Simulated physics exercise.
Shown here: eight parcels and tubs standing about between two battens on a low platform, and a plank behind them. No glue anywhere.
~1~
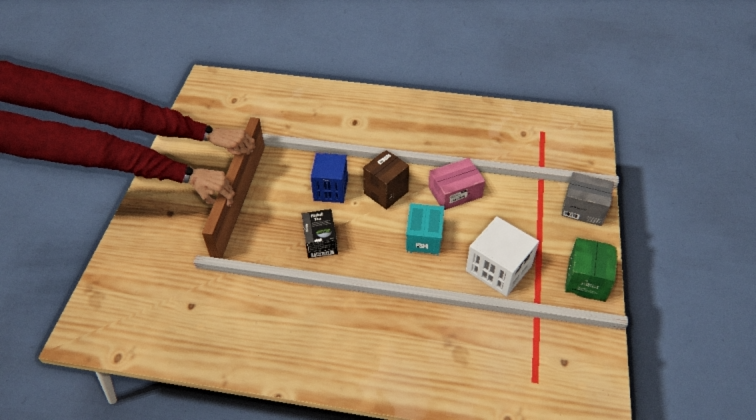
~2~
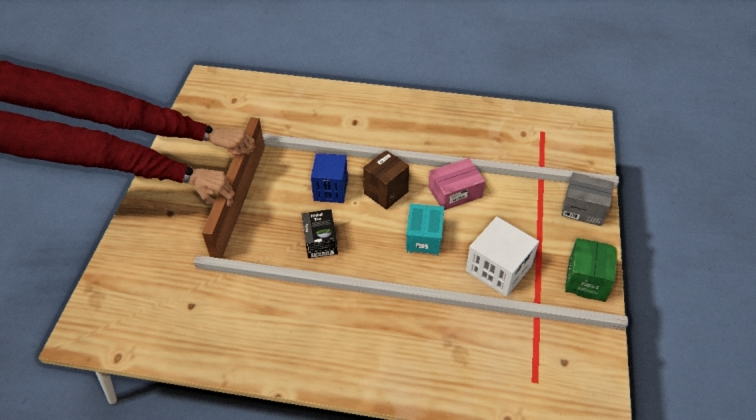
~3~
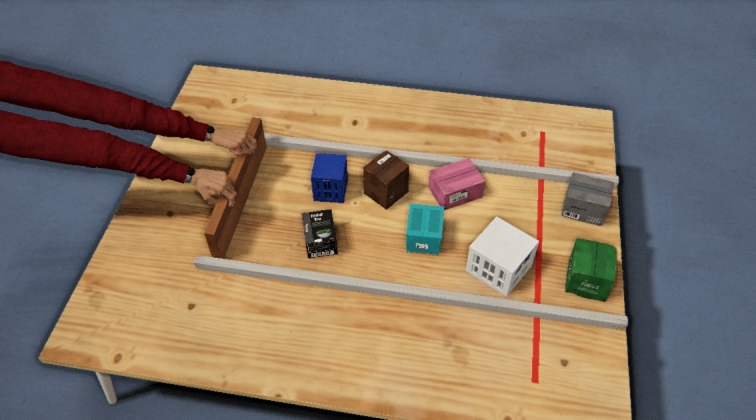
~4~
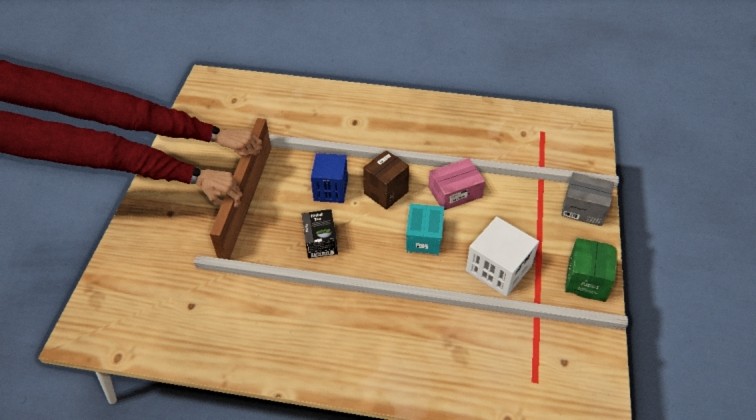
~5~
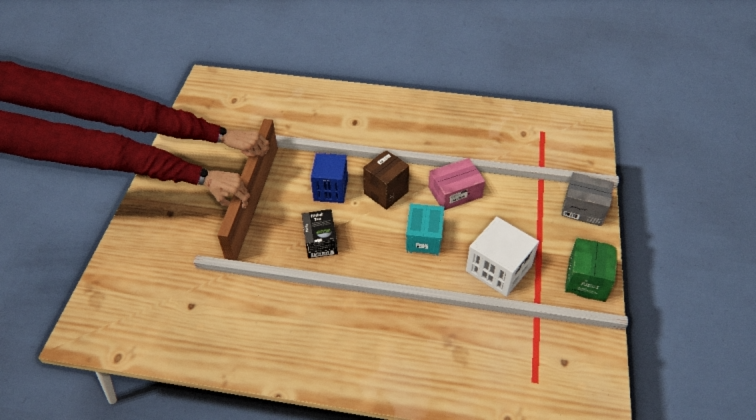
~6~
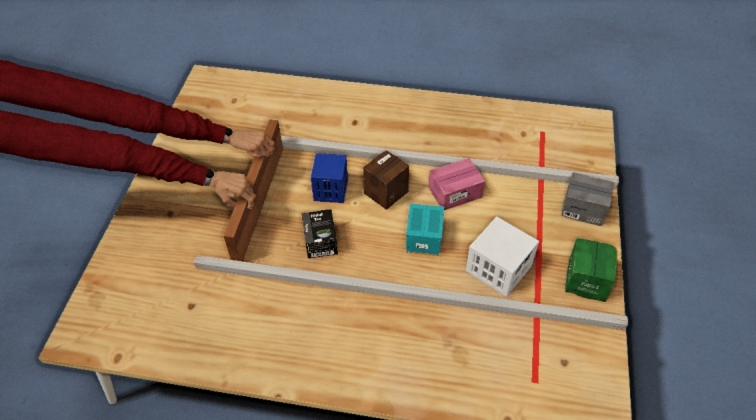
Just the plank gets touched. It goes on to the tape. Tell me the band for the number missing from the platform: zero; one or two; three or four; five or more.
Just three or four fall.
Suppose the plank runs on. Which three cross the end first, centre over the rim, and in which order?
Listed earliest first: Grey box, green box, pink parcel.
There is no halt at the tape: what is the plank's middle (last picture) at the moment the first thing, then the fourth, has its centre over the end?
Around (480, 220); afterwards around (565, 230).
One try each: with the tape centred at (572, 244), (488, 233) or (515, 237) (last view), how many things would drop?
Try 1: 5; try 2: 1; try 3: 1.
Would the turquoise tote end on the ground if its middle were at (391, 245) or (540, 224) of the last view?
In that order, it is not pushed off; is not pushed off.
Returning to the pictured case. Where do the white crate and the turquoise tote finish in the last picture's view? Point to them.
Listed in order, first is (599, 283) and the other is (582, 242).
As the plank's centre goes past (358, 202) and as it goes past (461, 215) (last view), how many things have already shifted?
That gives 4 for the first and 7 for the second.
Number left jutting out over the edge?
The count is 0.
A little later, none off yet; green box at rest near (591, 270); grey box at rest near (587, 199); white crate at rest near (502, 256).
When it is over, the number that fall off is three or four; down, pink parcel, grey box and green box.
